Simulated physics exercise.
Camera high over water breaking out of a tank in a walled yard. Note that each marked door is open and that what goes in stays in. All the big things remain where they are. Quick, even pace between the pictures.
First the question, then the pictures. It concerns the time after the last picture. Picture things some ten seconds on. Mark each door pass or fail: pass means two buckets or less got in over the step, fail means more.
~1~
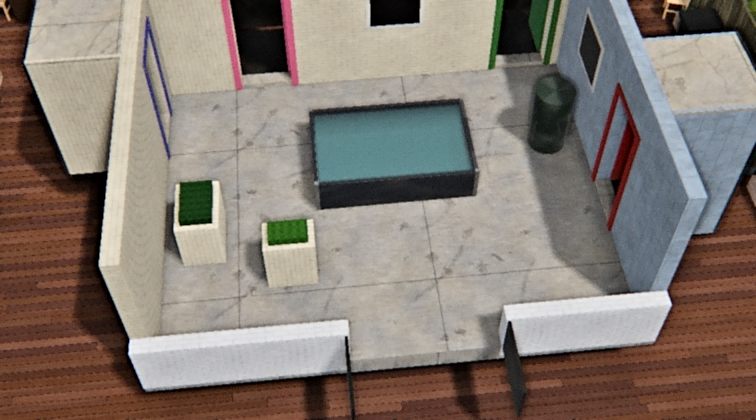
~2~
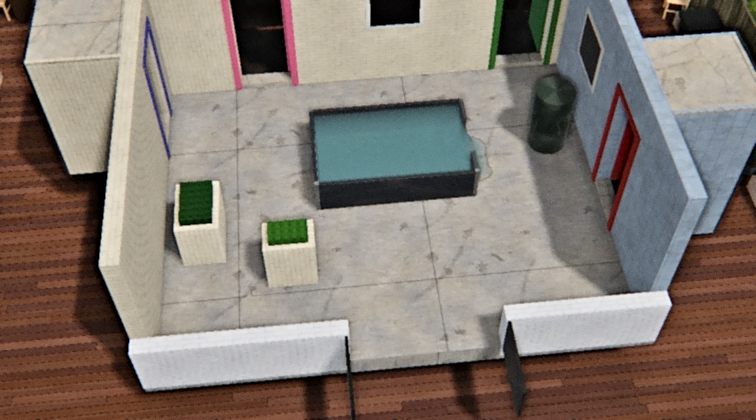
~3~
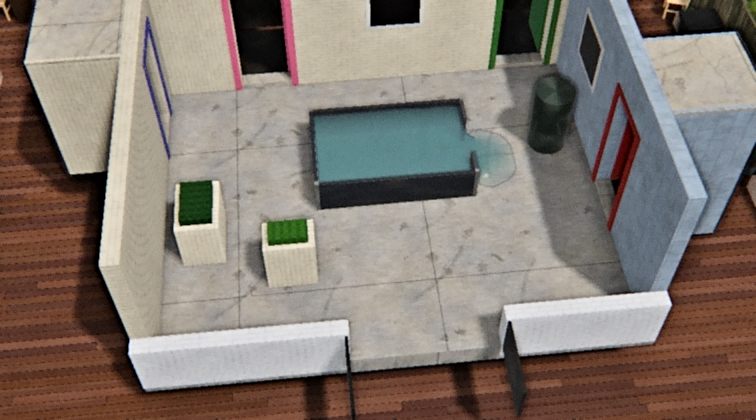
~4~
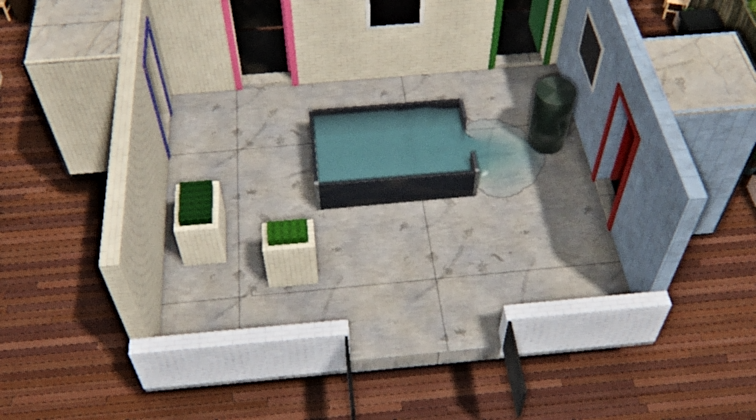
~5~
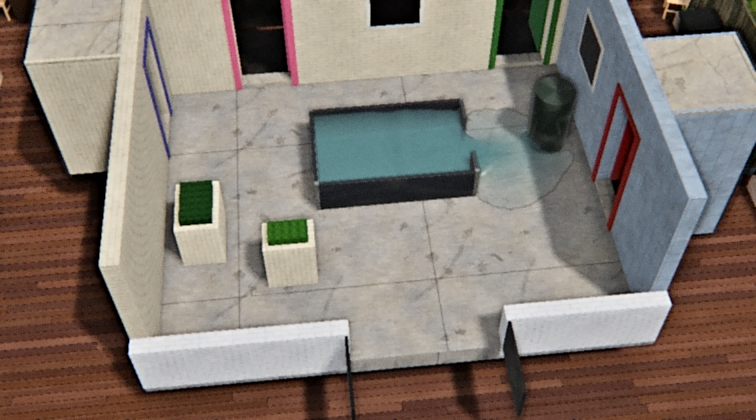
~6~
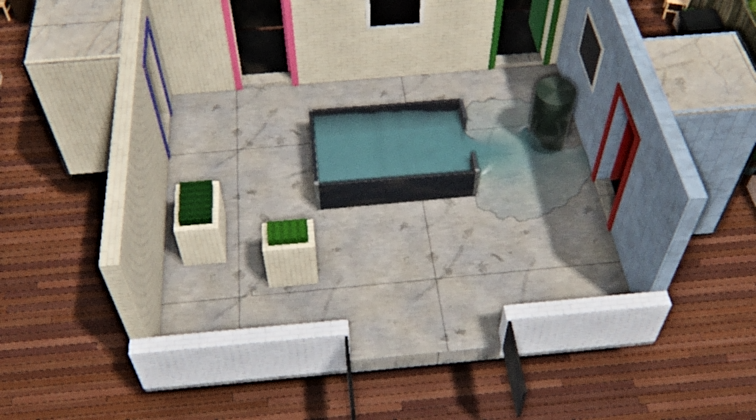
Pink door - pass, red door - fail, green door - fail, blue door - pass.
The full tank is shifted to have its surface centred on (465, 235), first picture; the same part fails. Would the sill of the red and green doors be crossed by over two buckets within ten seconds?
Red door exceeds it, green door stays within it.
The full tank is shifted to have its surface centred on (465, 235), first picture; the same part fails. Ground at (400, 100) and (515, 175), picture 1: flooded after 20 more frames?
Unflooded and submerged.
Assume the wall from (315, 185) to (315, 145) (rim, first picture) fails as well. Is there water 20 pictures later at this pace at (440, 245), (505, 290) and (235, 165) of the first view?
Untouched, untouched, submerged.
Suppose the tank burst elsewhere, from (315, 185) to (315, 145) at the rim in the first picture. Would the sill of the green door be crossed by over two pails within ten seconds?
With the breach moved, the green one misses the threshold.
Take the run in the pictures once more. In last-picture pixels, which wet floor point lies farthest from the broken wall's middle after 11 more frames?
Near (638, 318).
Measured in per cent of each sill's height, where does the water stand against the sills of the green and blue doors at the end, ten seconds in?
Depth ratios, approx.: 70 and 70 percent.
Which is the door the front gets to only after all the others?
Answer - the blue one.
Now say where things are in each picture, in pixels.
Still water in the tank at (392, 143), in the first picture.
Water pours out at (465, 151) and has run to (486, 174), in the second picture.
The front is at (510, 169), out from the gap at (465, 152), in the third picture.
Water pours out at (465, 152) and has run to (540, 161), in the fourth picture.
Water pours out at (465, 152) and has run to (568, 158), in the fifth picture.
The front is at (590, 170), out from the gap at (465, 152), in the sixth picture.
A moment on, water covers 15 % of the floor; the pink door not reached, the red door under two buckets in, the green door not reached, the blue door not reached.
Next, water covers 20 % of the floor; the pink door not reached, the red door over two buckets in, the green door under two buckets in, the blue door not reached.
Then, water covers 30 % of the floor; the pink door not reached, the red door far over two buckets in, the green door over two buckets in, the blue door not reached.
Later, water covers 65 % of the floor; the pink door wet at the sill, nothing in, the red door far over two buckets in, the green door far over two buckets in, the blue door not reached.
In the end, water covers 90 % of the floor; the pink door wet at the sill, nothing in, the red door far over two buckets in, the green door far over two buckets in, the blue door wet at the sill, nothing in.
